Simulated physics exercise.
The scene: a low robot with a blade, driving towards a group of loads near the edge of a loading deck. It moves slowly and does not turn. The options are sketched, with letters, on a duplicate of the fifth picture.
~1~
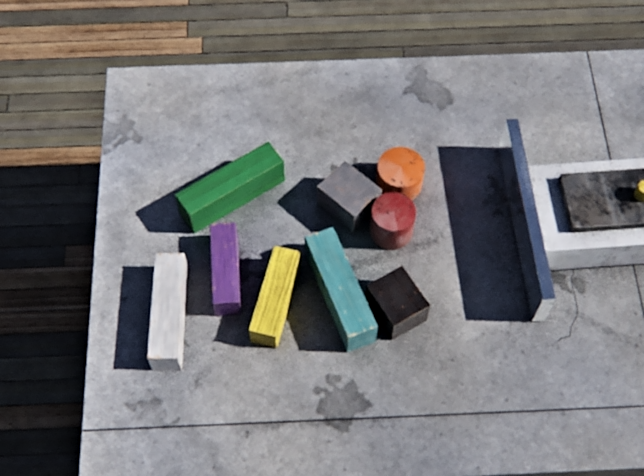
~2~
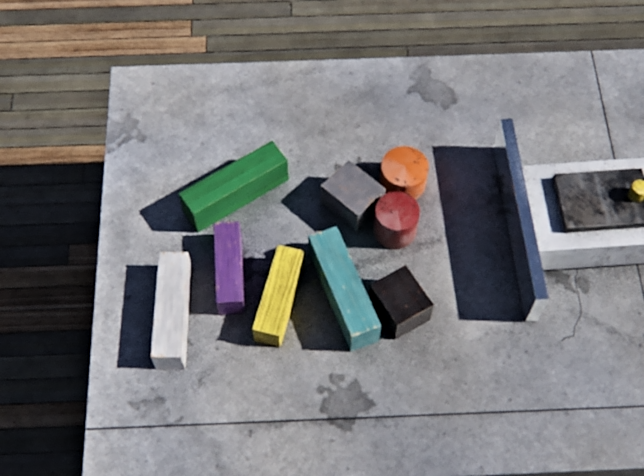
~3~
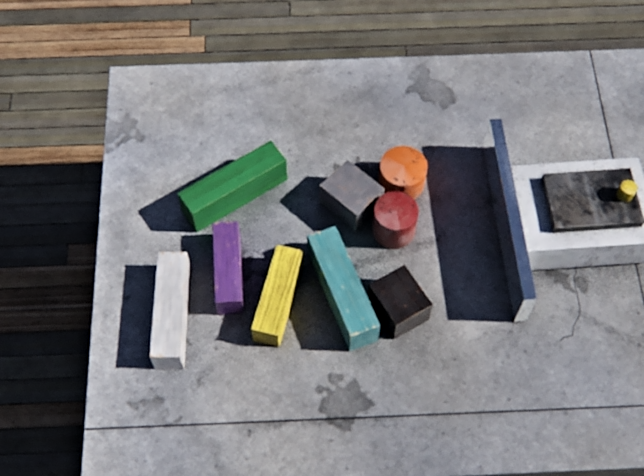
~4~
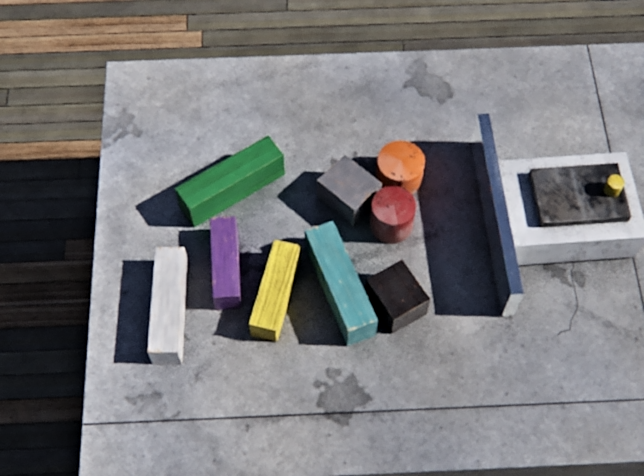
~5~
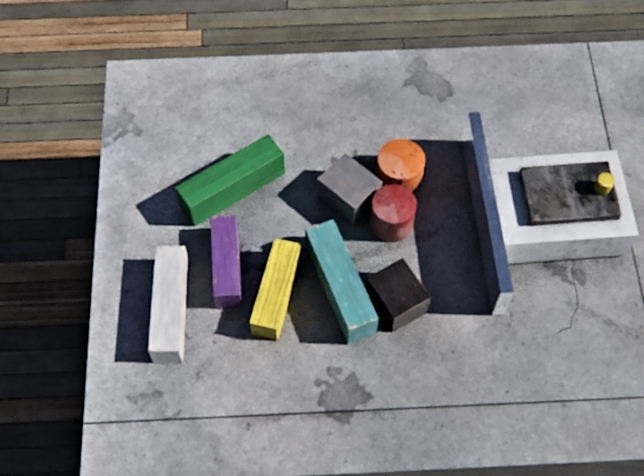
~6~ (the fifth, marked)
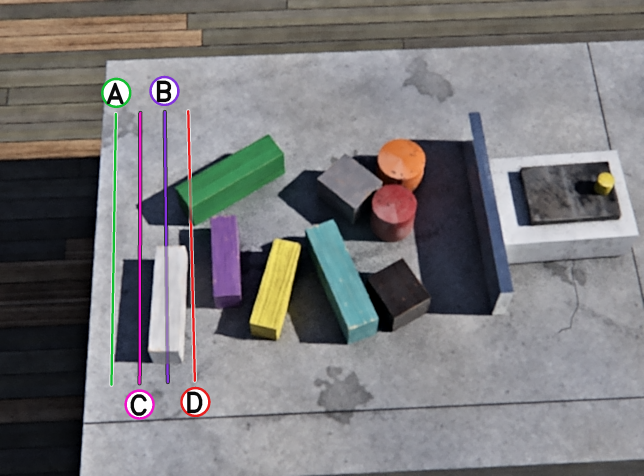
Low robot with an upright blade creeping left across a grey deck towards colourful blocks and two canisters, which stay still.
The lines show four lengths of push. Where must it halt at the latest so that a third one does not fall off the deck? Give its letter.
D is the last line within the limit.
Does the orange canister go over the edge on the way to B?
By then, no.
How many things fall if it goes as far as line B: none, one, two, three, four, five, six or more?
Three.
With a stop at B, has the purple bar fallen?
By then, yes.
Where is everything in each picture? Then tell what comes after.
The first frame shows purple bar (226, 269); green stick (232, 187); orange canister (400, 175).
The second frame shows robot (597, 199); red canister (396, 220).
The third frame shows robot (585, 199); grey crate (352, 195).
The fourth frame shows robot (573, 194); yellow stick (276, 291).
The fifth frame shows robot (563, 193); purple bar (227, 261); green stick (232, 180); orange canister (401, 168).
On the copy, A at (114, 240); B at (166, 237); C at (140, 238); D at (191, 236).
On D. First, robot (456, 197); orange canister (344, 166); black crate (361, 290).
Then, robot (350, 201); white bar (133, 307); purple bar (160, 267).
Finally, robot (266, 205); white bar over the edge; purple bar over the edge; two fallen.
By contrast, A drops nine; B drops three; C drops six.
